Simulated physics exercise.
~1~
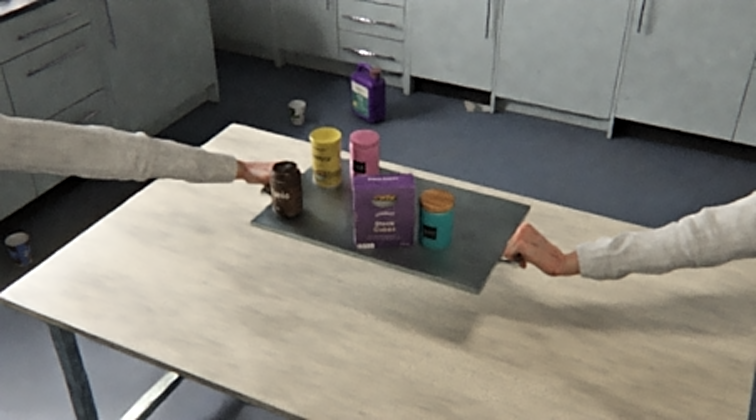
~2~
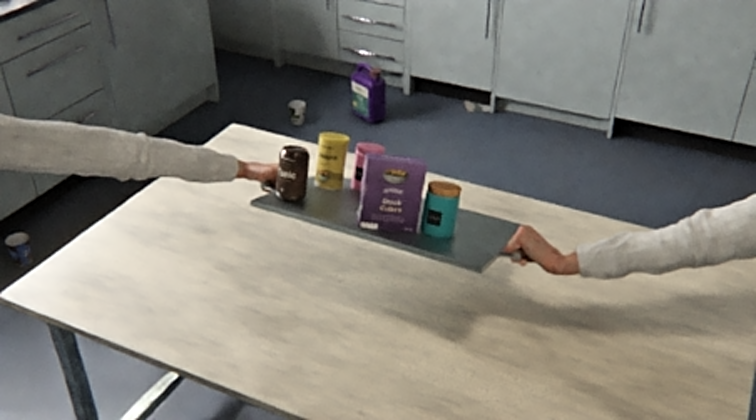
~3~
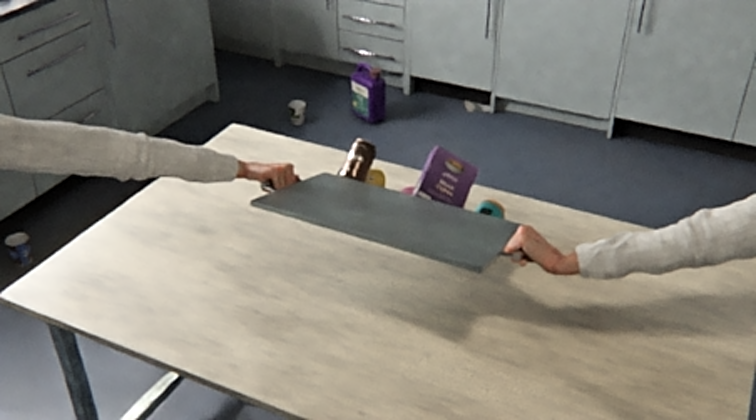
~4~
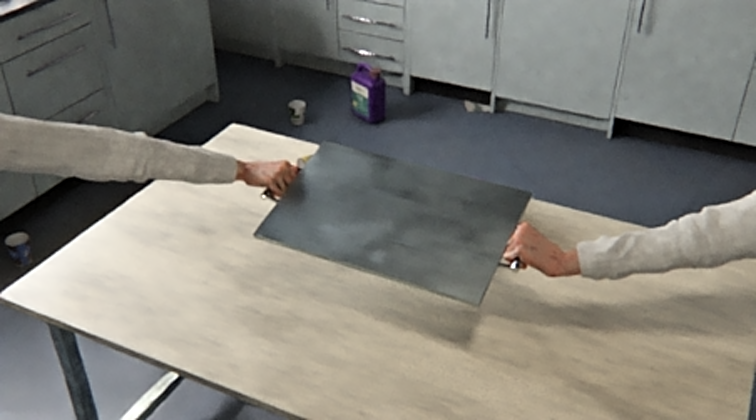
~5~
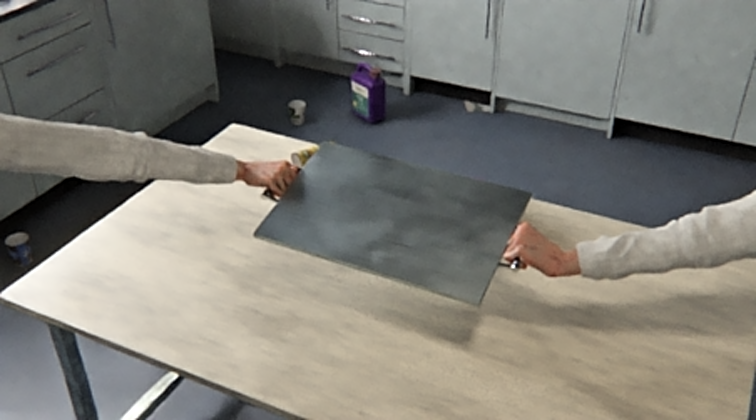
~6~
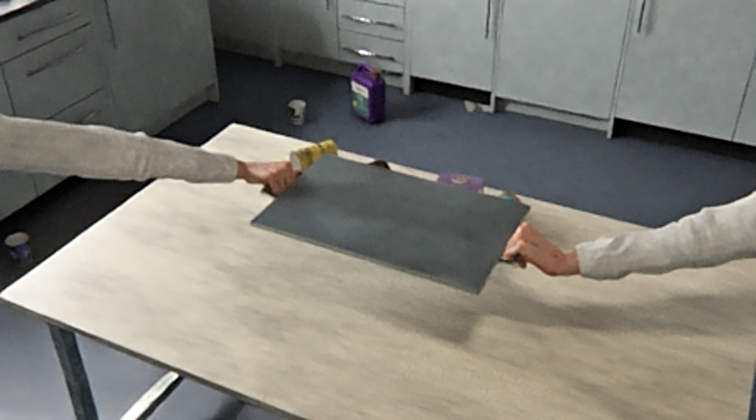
A flat, rimless dark tray, gripped at either end by two hands in pale sleeves, hovers over a light wooden table in a grey kitchen, seen from above. On it stand a brown can at left, a yellow tin and pink jar behind, and a purple packet and turquoise jar towards the right. The hands tip the far edge down, and all five items topple and slide off the back. The bare tray then swings near edge down, hiding most of them. Finally it levels out, with the yellow tin lying beyond its far left corner and the others barely showing behind.
